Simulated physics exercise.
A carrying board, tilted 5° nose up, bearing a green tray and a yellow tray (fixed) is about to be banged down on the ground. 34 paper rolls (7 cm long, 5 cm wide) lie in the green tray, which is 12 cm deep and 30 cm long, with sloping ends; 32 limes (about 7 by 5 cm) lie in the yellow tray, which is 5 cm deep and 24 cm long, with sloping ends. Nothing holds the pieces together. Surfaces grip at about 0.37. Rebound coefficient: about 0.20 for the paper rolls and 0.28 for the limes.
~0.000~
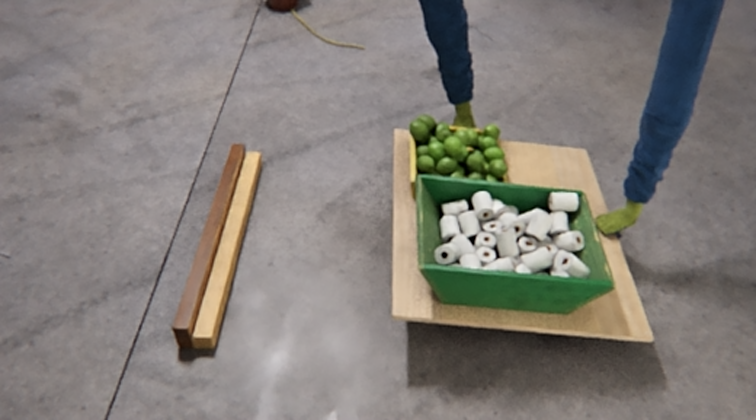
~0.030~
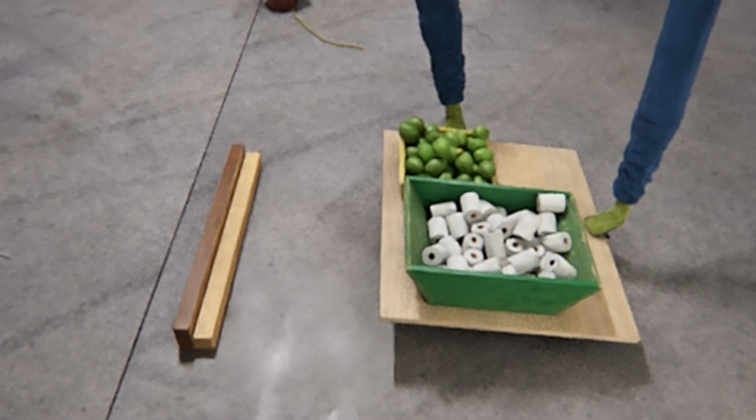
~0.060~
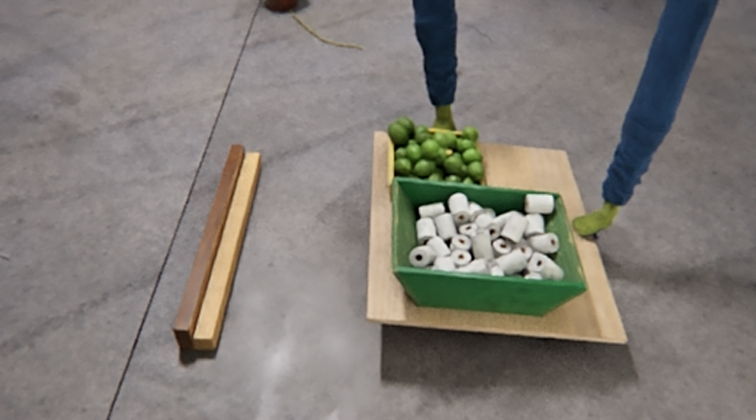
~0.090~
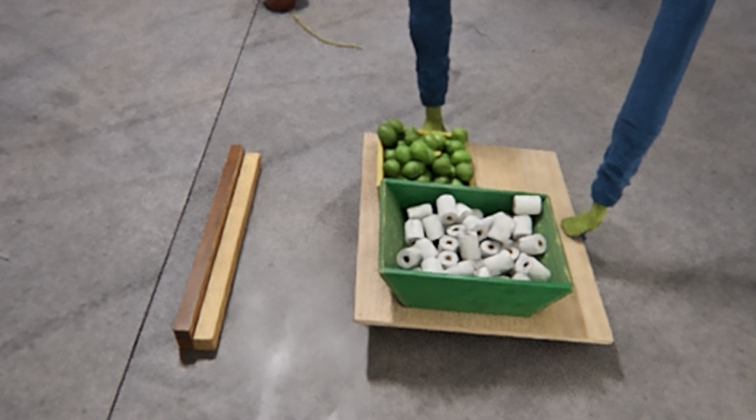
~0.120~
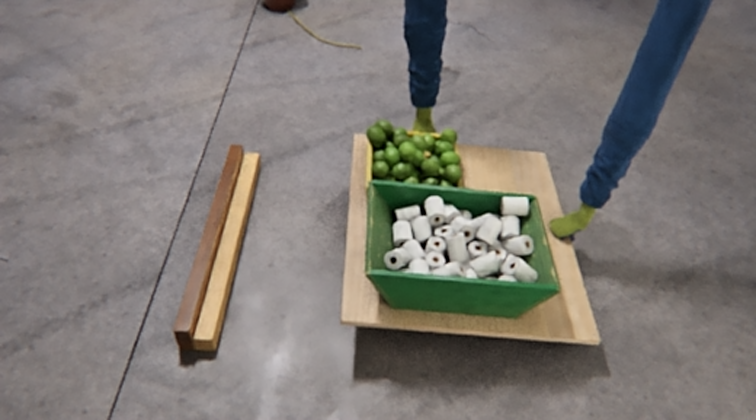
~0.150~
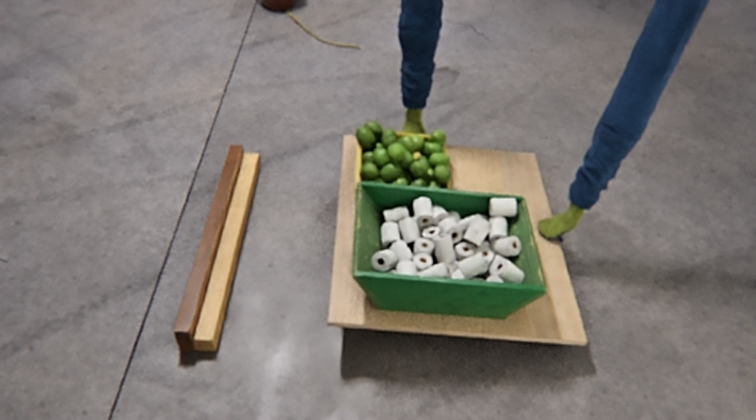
A green tray of white paper rolls and a yellow tray of round green things sat on a wooden board, which two gloved hands moved steadily left toward two wooden bars on the floor.
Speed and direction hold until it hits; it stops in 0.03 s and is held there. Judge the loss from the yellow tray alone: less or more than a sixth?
It sheds under a sixth of them.
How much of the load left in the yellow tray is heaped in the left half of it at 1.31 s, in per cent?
Roughly 50 in a hundred.
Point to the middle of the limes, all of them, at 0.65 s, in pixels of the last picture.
Near (288, 176).
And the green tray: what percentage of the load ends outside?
Green tray 0 per cent.
After 0.45 s, the board stops.
After 0.53 s, 0 of 34 out of the green tray and 1 of 32 out of the yellow tray.
After 0.65 s, 0 of 34 out of the green tray and 1 of 32 out of the yellow tray.
After 0.87 s, 0 of 34 out of the green tray and 2 of 32 out of the yellow tray.
When it is over (at 1.31 s), 0 of 34 out of the green tray and 2 of 32 out of the yellow tray. Asked share, 2 of 32, 6 per cent.
